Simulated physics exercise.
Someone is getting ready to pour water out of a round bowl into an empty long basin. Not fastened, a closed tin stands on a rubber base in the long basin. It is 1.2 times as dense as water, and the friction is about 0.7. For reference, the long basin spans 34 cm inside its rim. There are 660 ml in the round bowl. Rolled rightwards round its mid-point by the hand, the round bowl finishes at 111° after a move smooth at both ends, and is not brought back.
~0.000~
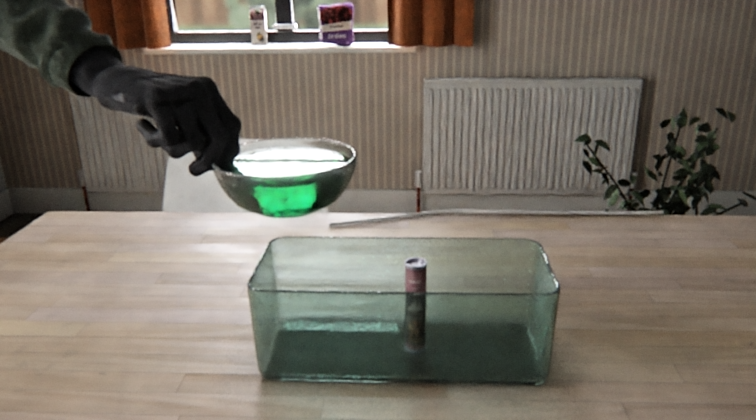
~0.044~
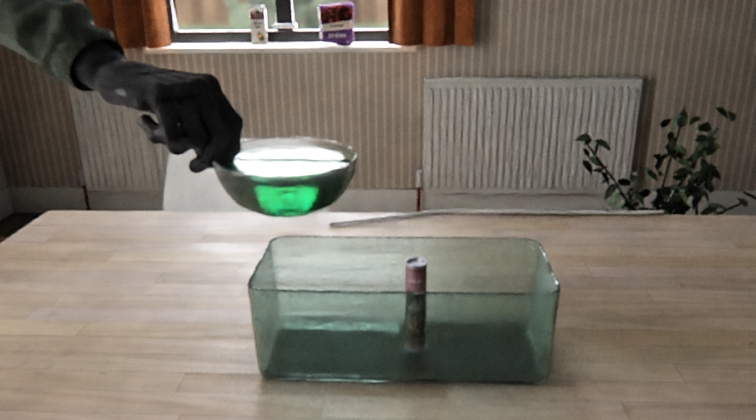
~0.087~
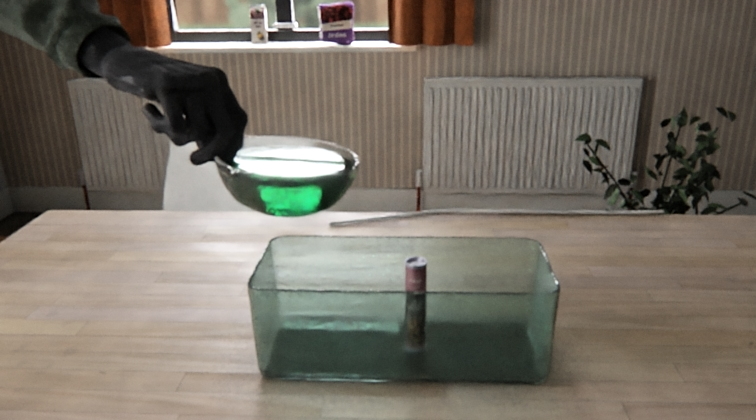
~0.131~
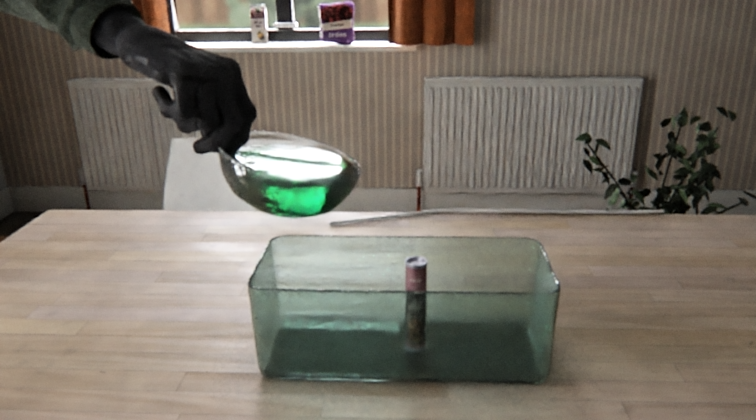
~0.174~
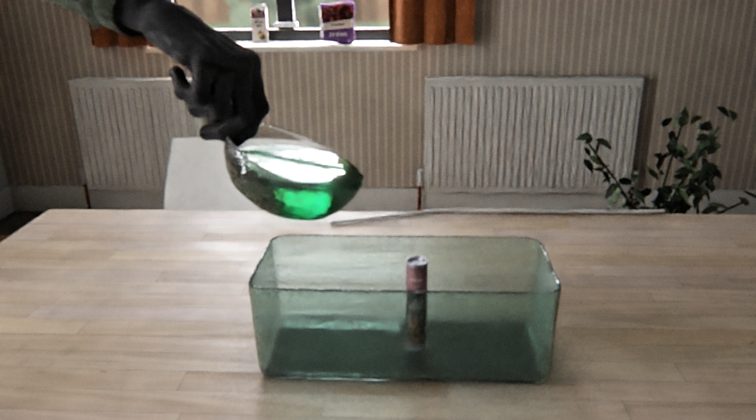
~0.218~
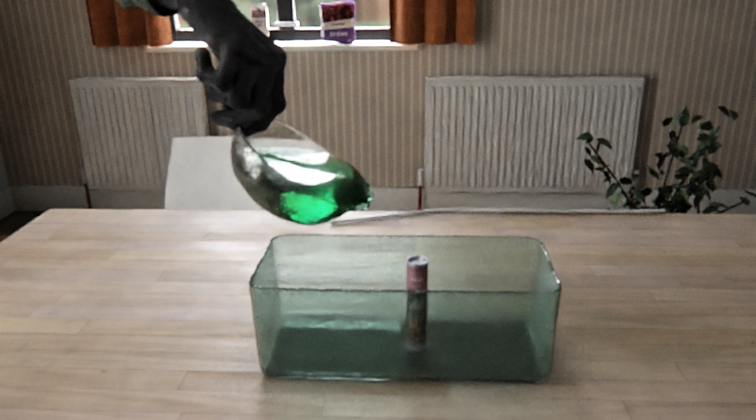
A dark-gloved hand held a clear round bowl of green liquid above a long glass basin with a small tin standing inside, then tipped it steadily rightwards until the liquid reached the rim.
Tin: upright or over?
Most probably it will lose its balance.
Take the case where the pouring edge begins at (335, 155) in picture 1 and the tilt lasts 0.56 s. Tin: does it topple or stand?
Then it stays on its base.
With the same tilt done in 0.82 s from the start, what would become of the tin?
Well, the tin simply tips.
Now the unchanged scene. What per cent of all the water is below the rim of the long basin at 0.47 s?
Roughly 90 percent of it.
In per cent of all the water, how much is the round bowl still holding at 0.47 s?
I'd put it near 2 percent.
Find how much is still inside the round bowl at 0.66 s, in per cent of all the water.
Remaining share: Approx. 0 %.
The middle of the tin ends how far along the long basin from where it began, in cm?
Shift of tin centre: Approx. 9.0 cm.
By 0.47 s the tilt is 104° and 2 per cent is still to pour; the tin stands where it began.
By 0.66 s the tilt is 111° and 0 per cent is still to pour; the tin leans 16°.
By 0.85 s the tilt is 111° and 0 per cent is still to pour; the tin leans 38°.
By 1.06 s the tilt is 111° and 0 per cent is still to pour; the tin lies on its side.
At rest the tin lies on its side.
